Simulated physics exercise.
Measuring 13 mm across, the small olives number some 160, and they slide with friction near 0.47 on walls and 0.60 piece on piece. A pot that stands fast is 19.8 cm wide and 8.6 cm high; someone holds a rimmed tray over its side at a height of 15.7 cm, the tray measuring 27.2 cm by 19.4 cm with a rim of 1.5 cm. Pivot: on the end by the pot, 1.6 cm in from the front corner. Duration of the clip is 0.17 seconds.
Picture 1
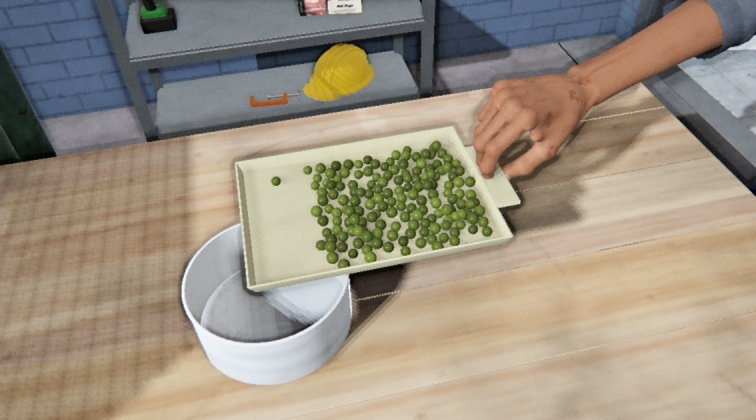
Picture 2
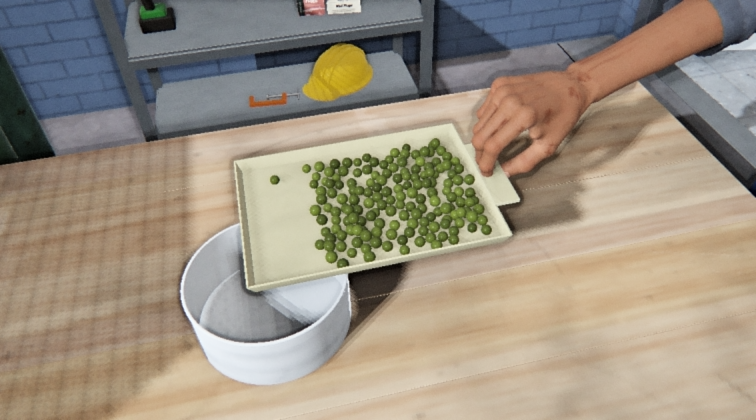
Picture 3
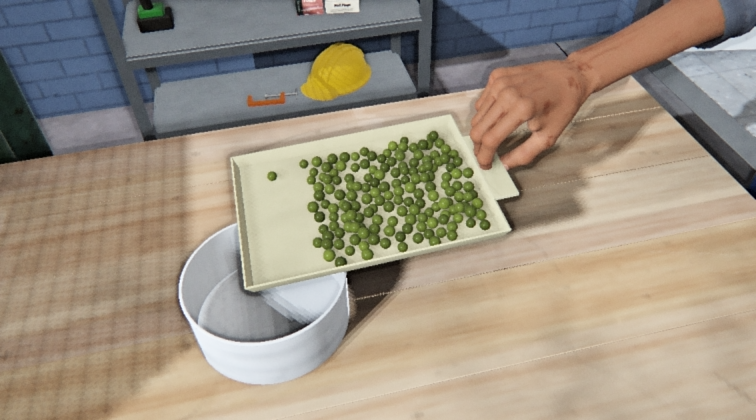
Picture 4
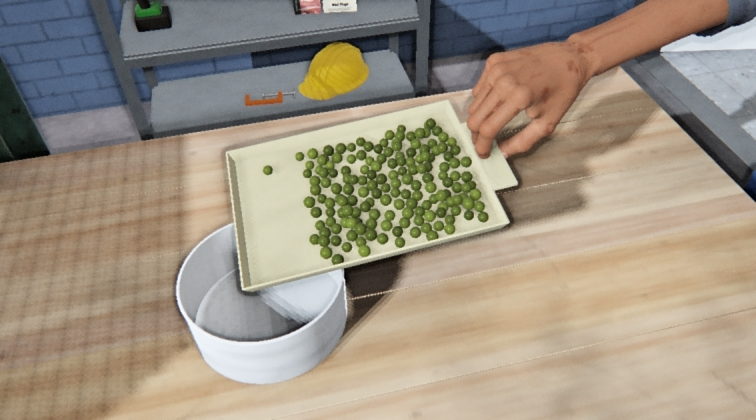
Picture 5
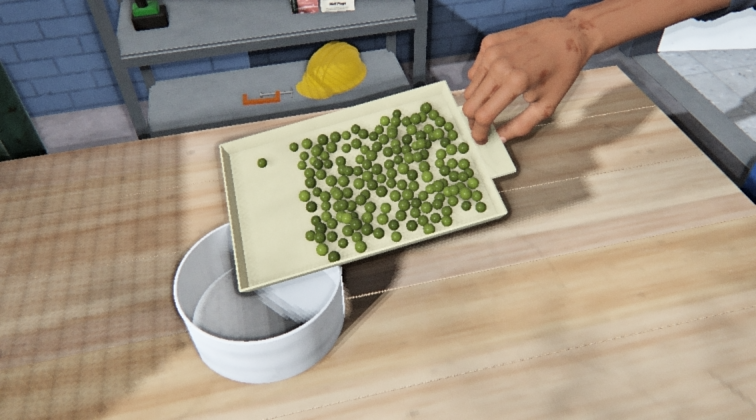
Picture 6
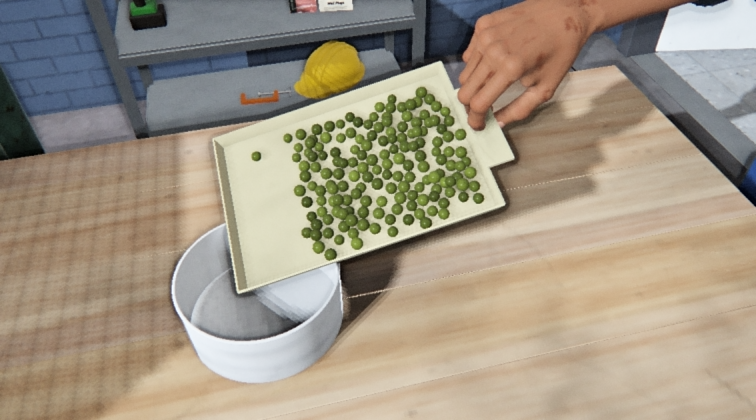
The clip shows a hand holding a cream rimmed tray of small green olives partly over a white round pot on a wooden table, then gradually raising the tray's right side while the olives stay spread across it.
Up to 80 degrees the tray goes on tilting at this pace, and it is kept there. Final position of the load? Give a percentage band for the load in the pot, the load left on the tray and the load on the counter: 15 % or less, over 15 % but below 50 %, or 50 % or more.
Pot: Up to 15 %; tray: Up to 15 %; counter: 50 % or more.
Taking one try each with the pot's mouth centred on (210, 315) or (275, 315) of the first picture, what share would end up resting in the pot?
I'd say close to 40 percent for the first spot and 45 percent for the second.
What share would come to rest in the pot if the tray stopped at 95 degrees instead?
That would be around 0 percent.
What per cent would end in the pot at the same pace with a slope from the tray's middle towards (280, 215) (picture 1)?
I'd estimate about 50 %.
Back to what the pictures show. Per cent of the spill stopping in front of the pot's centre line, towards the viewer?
Estimate: Close to 100 per cent of the pieces.
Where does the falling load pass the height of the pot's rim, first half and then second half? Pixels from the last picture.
Early: About (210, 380); late: About (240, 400).
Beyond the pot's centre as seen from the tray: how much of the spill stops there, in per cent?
About 90 %.
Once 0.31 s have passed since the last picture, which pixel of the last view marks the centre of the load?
Load centre: About (294, 226) px.
Then, 0.19 s after the last picture, tilt 52 degrees; the tray holds 100 %, the pot 0 %.
Then, 0.31 s after the last picture, tilt 72 degrees; the tray holds 100 %, the pot 0 %.
Then, 0.56 s after the last picture, tilt 80 degrees; the tray holds 5 %, the pot 0 %.
In the end, pot 0 %, tray 0 %, counter 100 %.
